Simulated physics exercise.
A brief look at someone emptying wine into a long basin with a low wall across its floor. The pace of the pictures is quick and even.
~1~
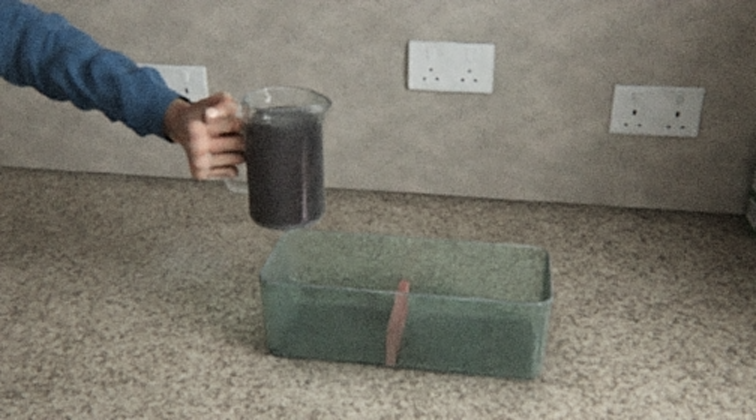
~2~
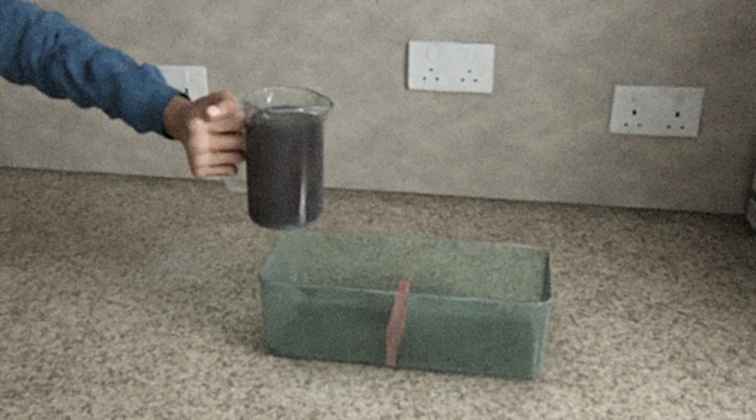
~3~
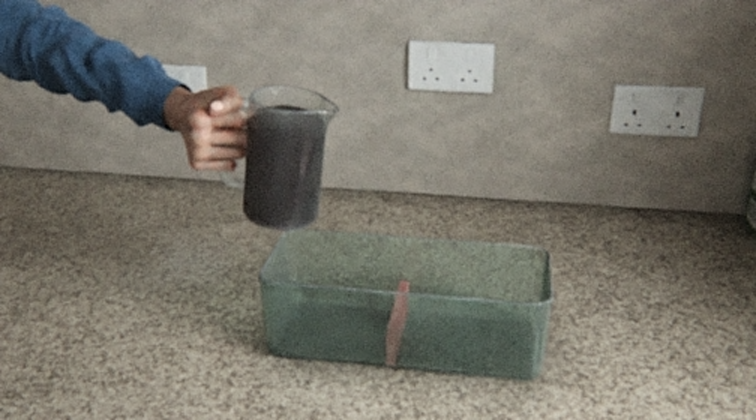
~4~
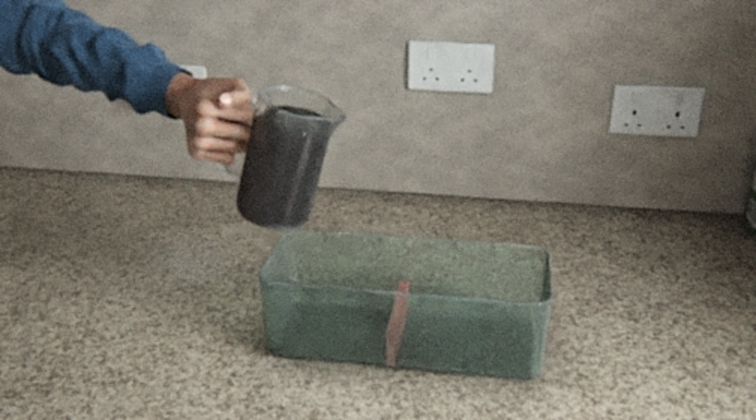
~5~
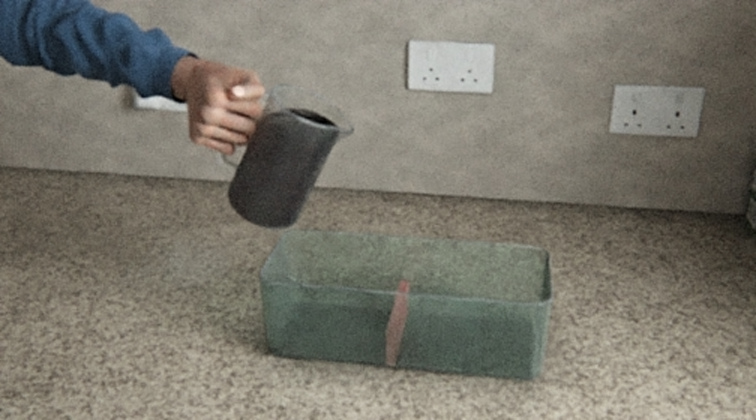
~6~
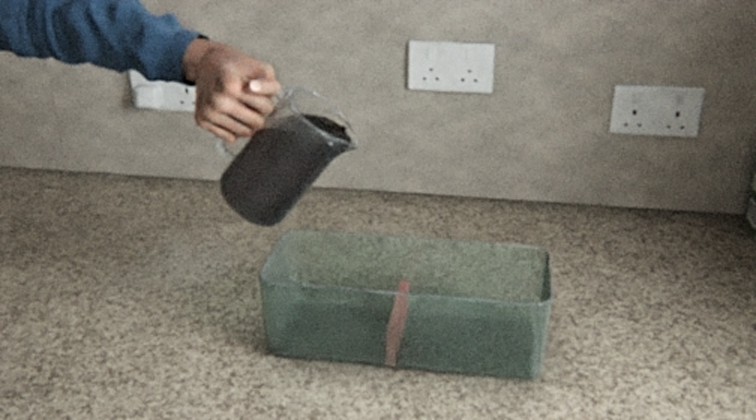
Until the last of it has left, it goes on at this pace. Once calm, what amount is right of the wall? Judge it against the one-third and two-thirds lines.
The share right of the wall is left at a third to two thirds.
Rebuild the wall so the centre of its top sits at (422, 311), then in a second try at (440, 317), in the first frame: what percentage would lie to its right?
The first placement gives around 10 percent, the second 10 percent.
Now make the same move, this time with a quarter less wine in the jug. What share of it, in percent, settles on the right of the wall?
35 %.
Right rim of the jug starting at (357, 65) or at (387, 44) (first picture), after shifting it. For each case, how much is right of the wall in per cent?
Near 90 in a hundred first, near 85 in a hundred second.
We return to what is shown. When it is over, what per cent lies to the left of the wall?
I'd say near 50 in a hundred.
A moment on, the jug is tipped right over and 63 per cent is still to pour, 4 is left of the wall and 13 right of it.
Next, the jug is tipped right over and 20 per cent is still to pour, 35 is left of the wall and 27 right of it.
Then the jug is tipped right over and 3 per cent is still to pour, 44 is left of the wall and 48 right of it.
Later the jug is tipped right over and 0 per cent is still to pour, 49 is left of the wall and 48 right of it.
Finally, 50 per cent lies left of the wall, 48 right of it and 2 outside.
